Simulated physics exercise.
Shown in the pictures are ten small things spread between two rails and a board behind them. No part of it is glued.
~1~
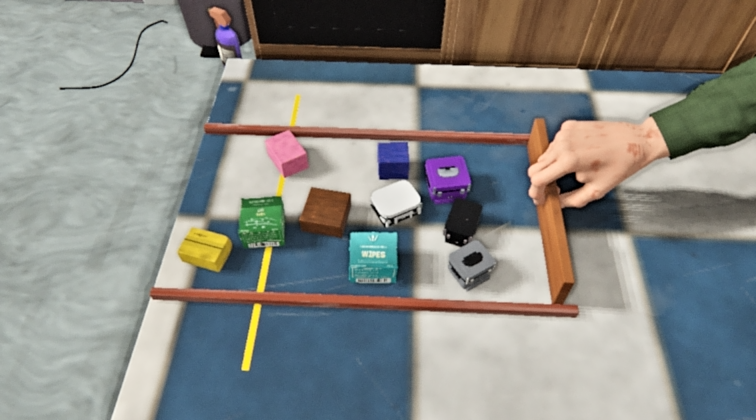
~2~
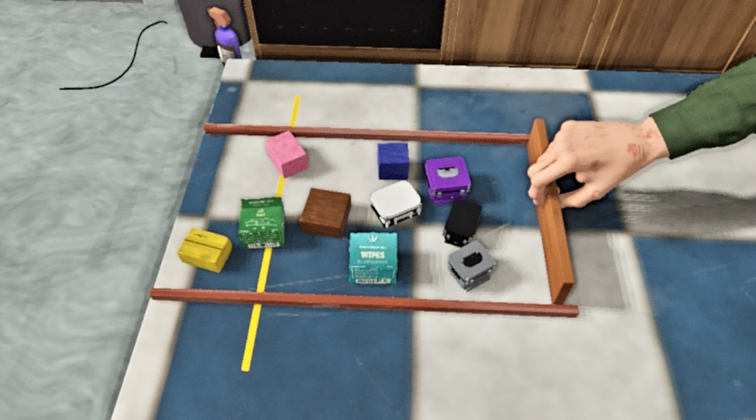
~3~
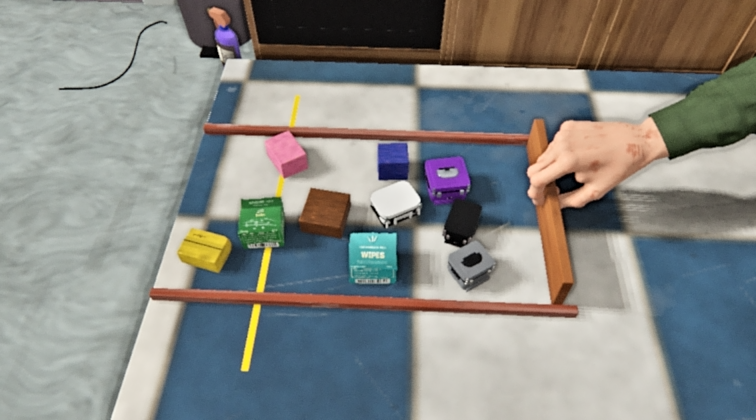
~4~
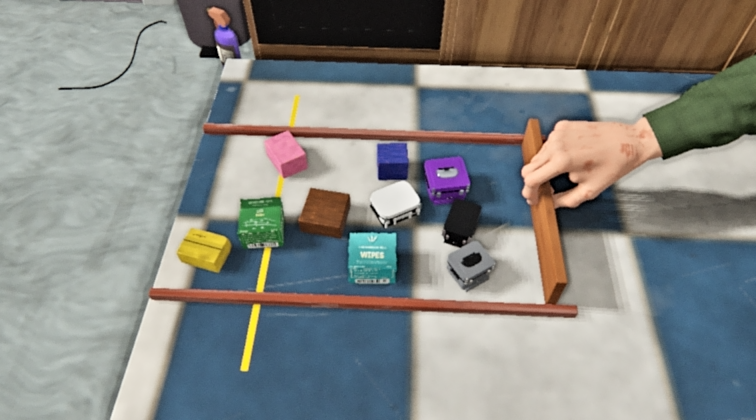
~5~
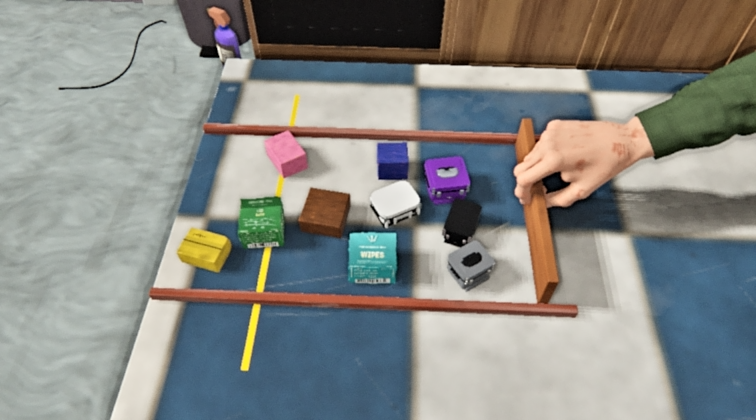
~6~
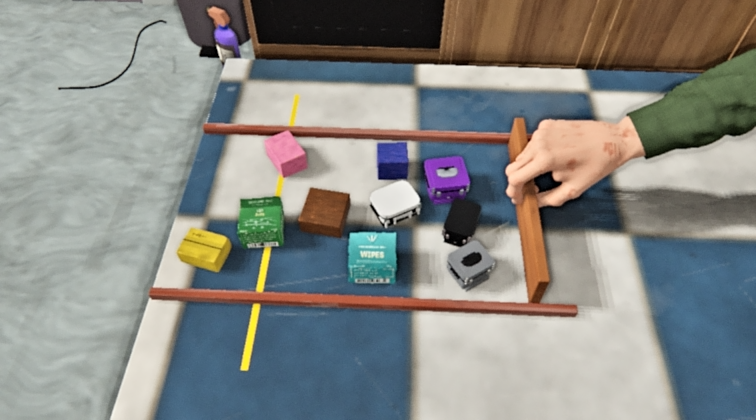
A hand in a green sleeve grips a wooden board at the right of a blue-and-white checked surface, seen from above at an angle. Between two reddish rails lie ten small objects: yellow, green and pink at the left near a yellow strip, brown, white, turquoise and blue mid-way, purple, black and grey rightward. The hand slides the board slightly left while the objects and camera stay still.
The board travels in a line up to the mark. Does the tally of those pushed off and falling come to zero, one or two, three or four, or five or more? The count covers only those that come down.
It comes to one or two.
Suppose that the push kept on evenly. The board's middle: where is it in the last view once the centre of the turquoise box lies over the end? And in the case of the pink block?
The middle is at (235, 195) when it's the turquoise box, and at (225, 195) when it's the pink block.
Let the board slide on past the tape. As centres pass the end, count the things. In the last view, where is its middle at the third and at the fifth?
For the first, roughly (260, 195); for the next, roughly (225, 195).
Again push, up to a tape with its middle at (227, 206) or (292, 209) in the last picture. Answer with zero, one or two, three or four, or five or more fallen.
So for the first place I'd say either three or four, and for the second 1 or 2.
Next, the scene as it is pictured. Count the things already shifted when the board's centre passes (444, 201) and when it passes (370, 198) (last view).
That gives 5 for the first and 9 for the second.
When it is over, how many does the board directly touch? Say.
Contact count: 4.
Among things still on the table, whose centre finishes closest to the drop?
Brown block.
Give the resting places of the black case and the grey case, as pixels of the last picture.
You'll find the black case at roughly (258, 218) and the grey case at roughly (247, 249).
Soon after, none off yet; yellow box at rest near (204, 249); green box at rest near (262, 222); pink block at rest near (286, 154).
After that, none off yet; yellow box at rest near (202, 250); green box moving near (252, 223); pink block at rest near (286, 154).
And then, none off yet; yellow box tilting a little near (150, 260); green box displaced well along near (189, 221); pink block displaced a little near (269, 151).
In the end, the number that fall off is one or two; gone, green box and yellow box.
